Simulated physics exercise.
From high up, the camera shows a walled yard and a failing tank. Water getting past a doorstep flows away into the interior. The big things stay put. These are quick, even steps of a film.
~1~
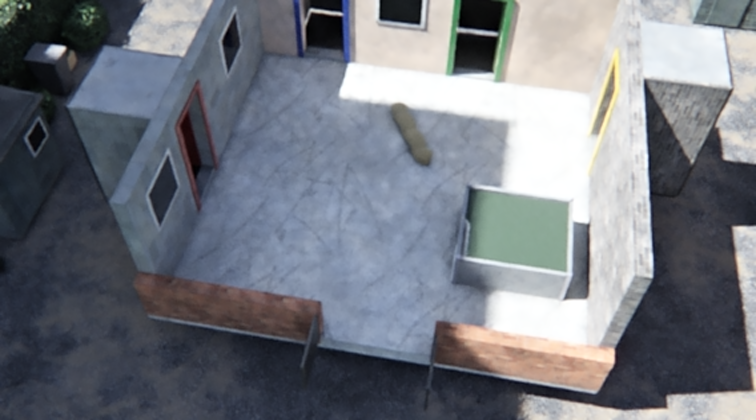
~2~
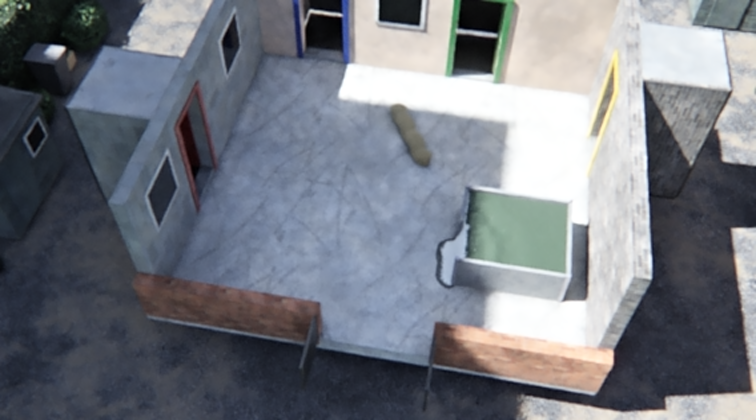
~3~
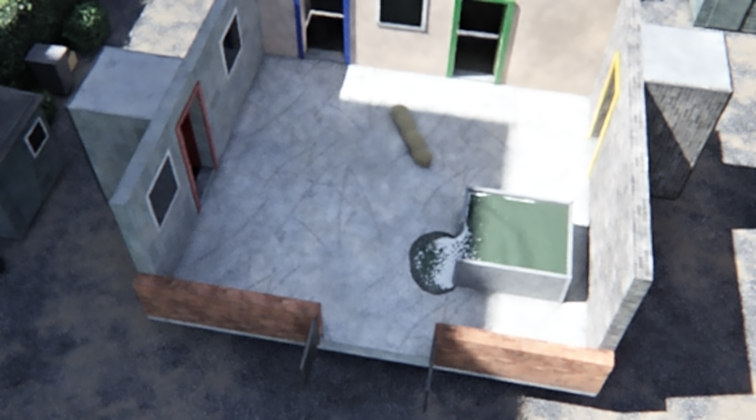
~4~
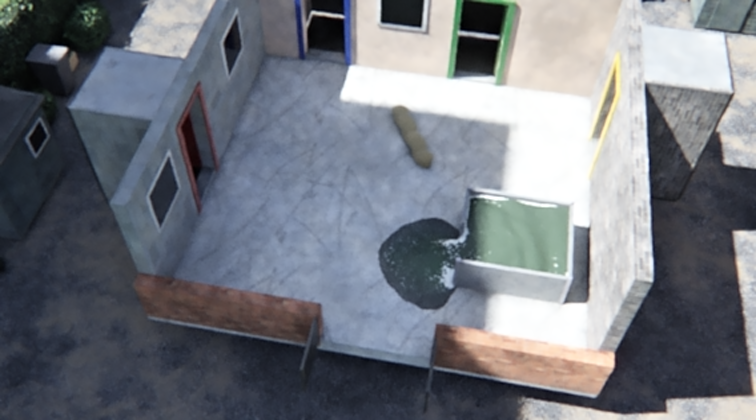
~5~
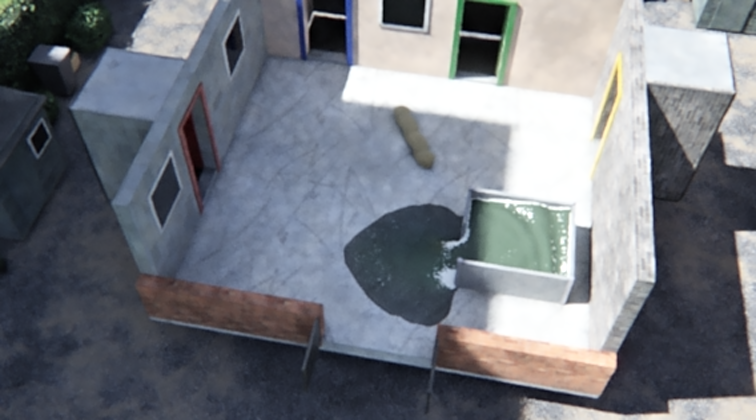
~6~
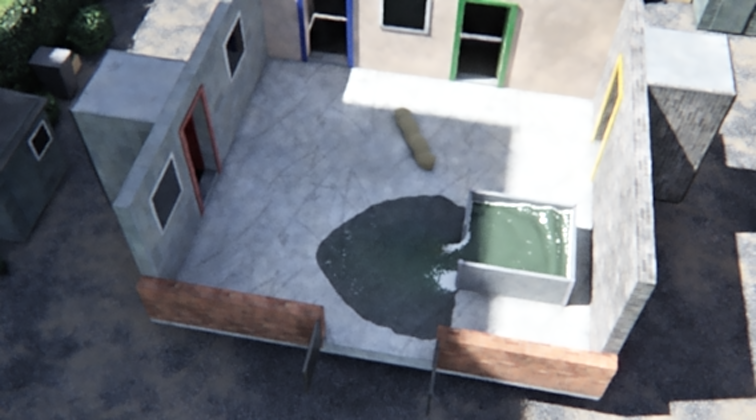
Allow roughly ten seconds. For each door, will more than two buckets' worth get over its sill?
Door by door: The green door no, two buckets' worth or less; the blue door no, two buckets' worth or less; the yellow door no, two buckets' worth or less; the red door no, two buckets' worth or less.
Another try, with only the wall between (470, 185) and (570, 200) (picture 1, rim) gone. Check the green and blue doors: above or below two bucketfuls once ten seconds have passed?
The green door ends up above, while the blue door falls short.
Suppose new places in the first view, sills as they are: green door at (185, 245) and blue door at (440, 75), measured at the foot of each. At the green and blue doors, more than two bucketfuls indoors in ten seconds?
Green door: Exceeds the limit; blue door: Falls short.
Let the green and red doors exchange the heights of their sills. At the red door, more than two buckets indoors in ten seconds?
Note: Red door tops the limit.
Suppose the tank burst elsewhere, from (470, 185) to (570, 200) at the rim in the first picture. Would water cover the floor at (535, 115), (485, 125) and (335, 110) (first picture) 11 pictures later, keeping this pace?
Point by point: Swamped, swamped and untouched.
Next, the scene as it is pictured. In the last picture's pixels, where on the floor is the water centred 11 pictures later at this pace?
I reckon somewhere around (422, 254).
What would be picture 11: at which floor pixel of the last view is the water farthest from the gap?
I'd say at around (208, 253).
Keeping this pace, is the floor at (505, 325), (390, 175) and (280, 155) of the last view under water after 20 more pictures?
The three points read clear, soaked through and soaked through.
A moment on, water covers 30 % of the floor; the green door not reached, the blue door not reached, the yellow door not reached, the red door not reached.
Next, water covers 40 % of the floor; the green door not reached, the blue door not reached, the yellow door not reached, the red door wet at the sill, nothing in.
Then, water covers 45 % of the floor; the green door not reached, the blue door not reached, the yellow door not reached, the red door under two buckets in.
Later, water covers 50 % of the floor; the green door not reached, the blue door wet at the sill, nothing in, the yellow door not reached, the red door under two buckets in.
In the end, water covers 70 % of the floor; the green door wet at the sill, nothing in, the blue door under two buckets in, the yellow door not reached, the red door under two buckets in.
